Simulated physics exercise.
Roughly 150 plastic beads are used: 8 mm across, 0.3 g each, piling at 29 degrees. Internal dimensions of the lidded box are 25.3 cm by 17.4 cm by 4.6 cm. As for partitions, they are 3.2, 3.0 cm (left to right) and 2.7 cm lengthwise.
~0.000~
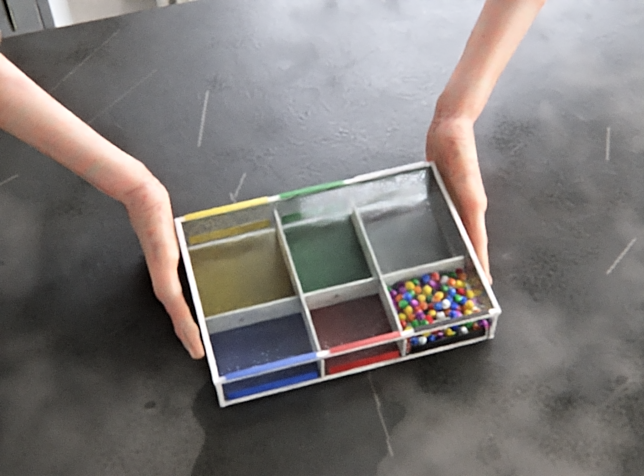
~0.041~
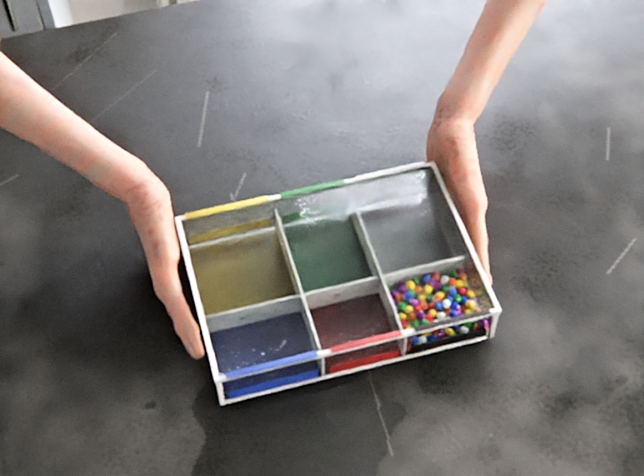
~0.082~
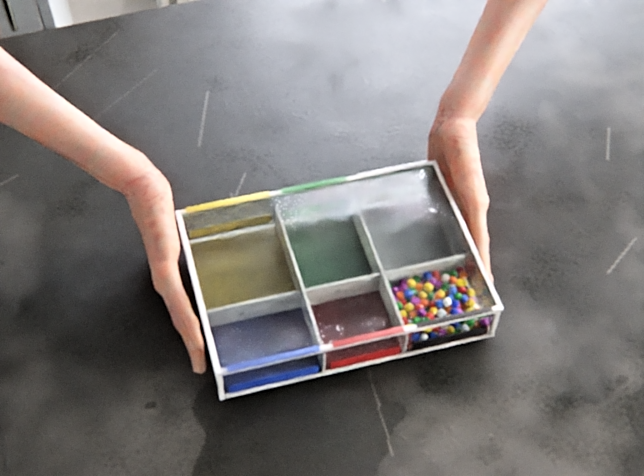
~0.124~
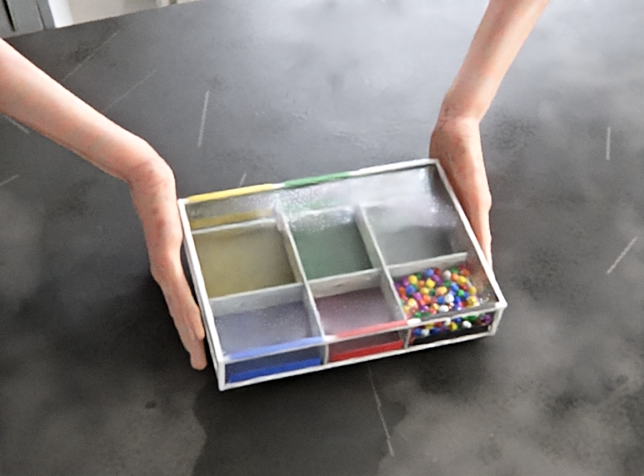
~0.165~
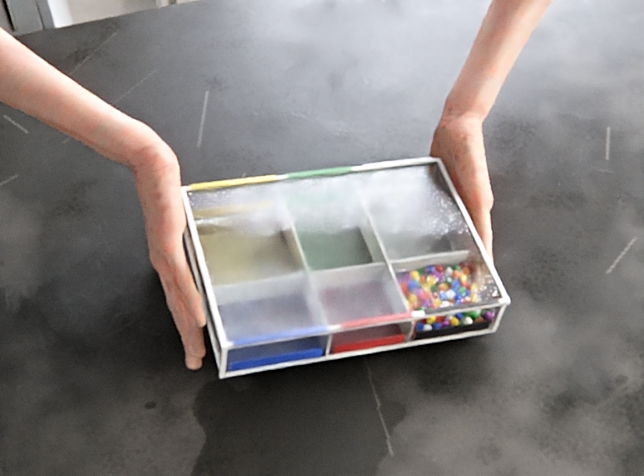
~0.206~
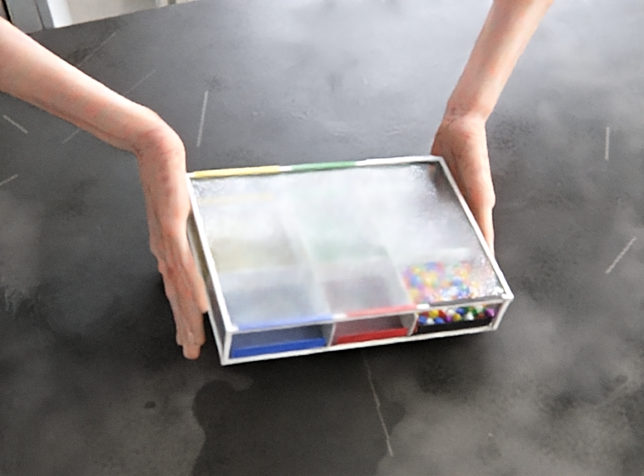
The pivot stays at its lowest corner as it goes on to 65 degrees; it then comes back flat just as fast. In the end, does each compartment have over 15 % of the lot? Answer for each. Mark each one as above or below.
Marked: Red below; blue below; green below; yellow below; white below; black above.
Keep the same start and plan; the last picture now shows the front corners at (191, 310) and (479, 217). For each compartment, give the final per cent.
Each compartment ends with this per cent: Red 0, blue 0, green 5, yellow 0, white 35 and black 60.
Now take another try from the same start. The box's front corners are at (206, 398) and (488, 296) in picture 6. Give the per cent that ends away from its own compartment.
About 5 %.
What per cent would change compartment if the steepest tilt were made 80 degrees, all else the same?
Near 5 in a hundred, I think.
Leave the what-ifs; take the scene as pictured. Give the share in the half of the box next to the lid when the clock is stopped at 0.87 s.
Roughly 20 percent of the pieces.
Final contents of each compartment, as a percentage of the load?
Red 0 / blue 0 / green 0 / yellow 0 / white 5 / black 95, all in percent.
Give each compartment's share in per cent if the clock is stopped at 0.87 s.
In per cent: Red 0; blue 0; green 0; yellow 0; white 0; black 100.
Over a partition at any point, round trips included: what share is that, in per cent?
5 per cent or so.
After 0.87 s, tilt 65 degrees; black 100 %.
After 1.31 s, tilt 28 degrees; white 5 %, black 95 %.
Then, at 1.83 s, tilt 0 degrees; white 5 %, black 95 %.
In the end, at 2.7 s, red 0 %, blue 0 %, green 0 %, yellow 0 %, white 5 %, black 95 %.
